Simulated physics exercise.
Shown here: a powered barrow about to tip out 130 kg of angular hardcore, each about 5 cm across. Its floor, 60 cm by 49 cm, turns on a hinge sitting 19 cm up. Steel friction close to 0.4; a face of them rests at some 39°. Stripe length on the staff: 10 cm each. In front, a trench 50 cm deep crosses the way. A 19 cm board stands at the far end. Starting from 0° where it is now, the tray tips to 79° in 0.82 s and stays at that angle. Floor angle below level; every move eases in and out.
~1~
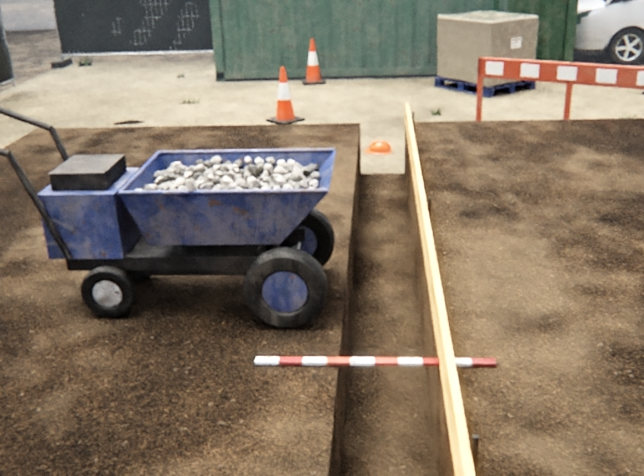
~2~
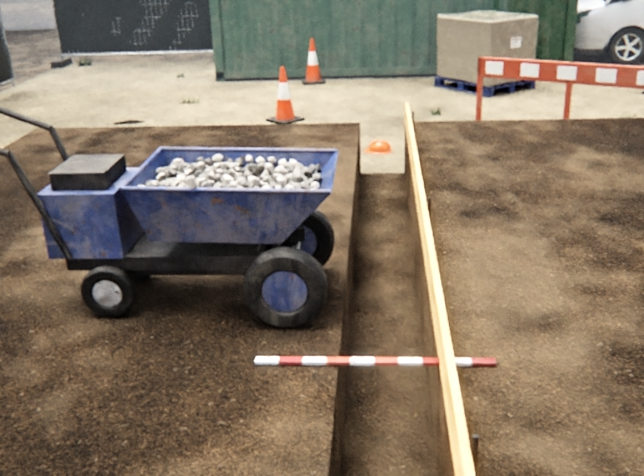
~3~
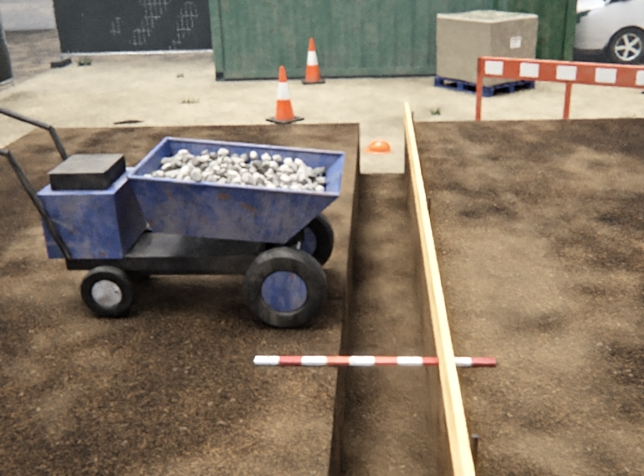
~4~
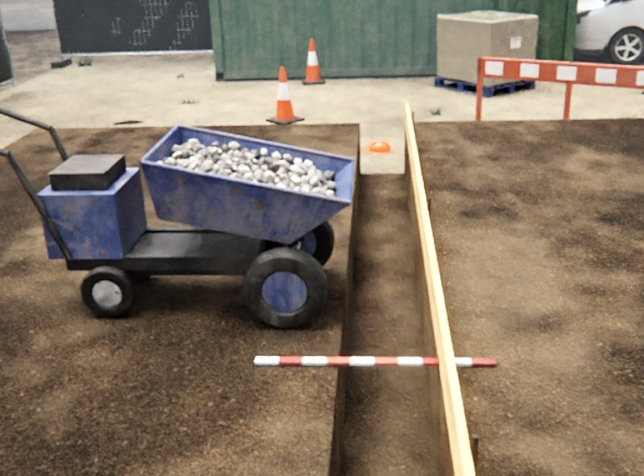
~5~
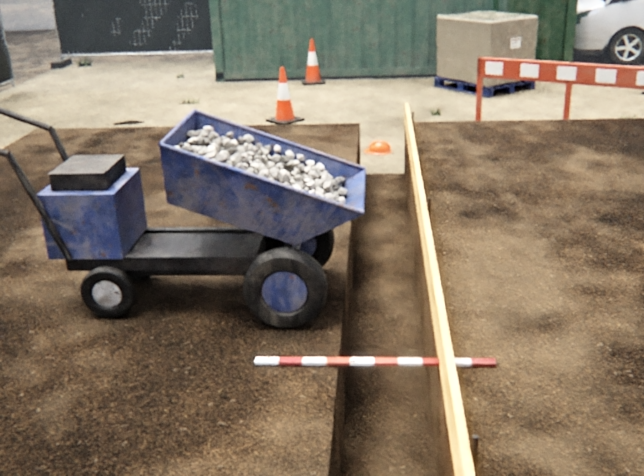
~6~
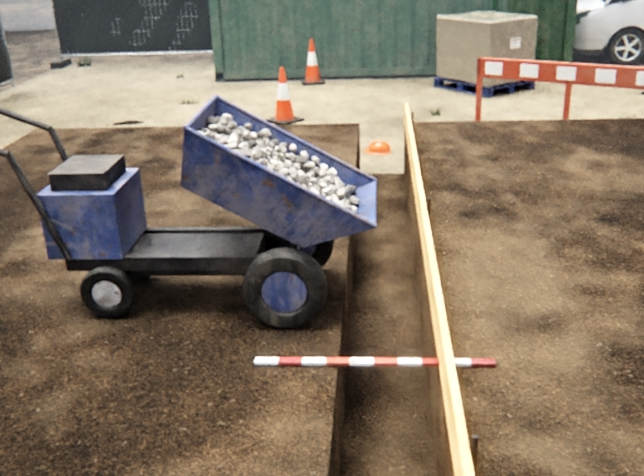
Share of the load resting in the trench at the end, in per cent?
83 per cent.
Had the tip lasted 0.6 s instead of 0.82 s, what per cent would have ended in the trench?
Then about 65 per cent.
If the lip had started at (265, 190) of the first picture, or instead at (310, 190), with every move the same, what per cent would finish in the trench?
I'd expect some 100 per cent, then some 100.
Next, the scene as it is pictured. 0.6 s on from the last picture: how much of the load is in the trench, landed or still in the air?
About 25 per cent by then.
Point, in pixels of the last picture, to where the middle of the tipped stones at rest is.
I'd point to around (409, 368).
Then, 0.3 s after the last picture the floor is at 67°, 100 % in the tray; the foremost stones are at (403, 268).
Then, 0.6 s after the last picture the floor is at 79°, 68 % in the tray, 25 % in the trench, 7 % past the trench; the foremost stones are at (478, 286).
Then, 0.9 s after the last picture the floor is at 79°, 39 % in the tray, 45 % in the trench, 16 % past the trench; the foremost stones are at (602, 299).
Then, 2.9 s after the last picture the floor is at 79°, 0 % in the tray, 83 % in the trench, 17 % past the trench; the foremost stones are past the picture's edge.
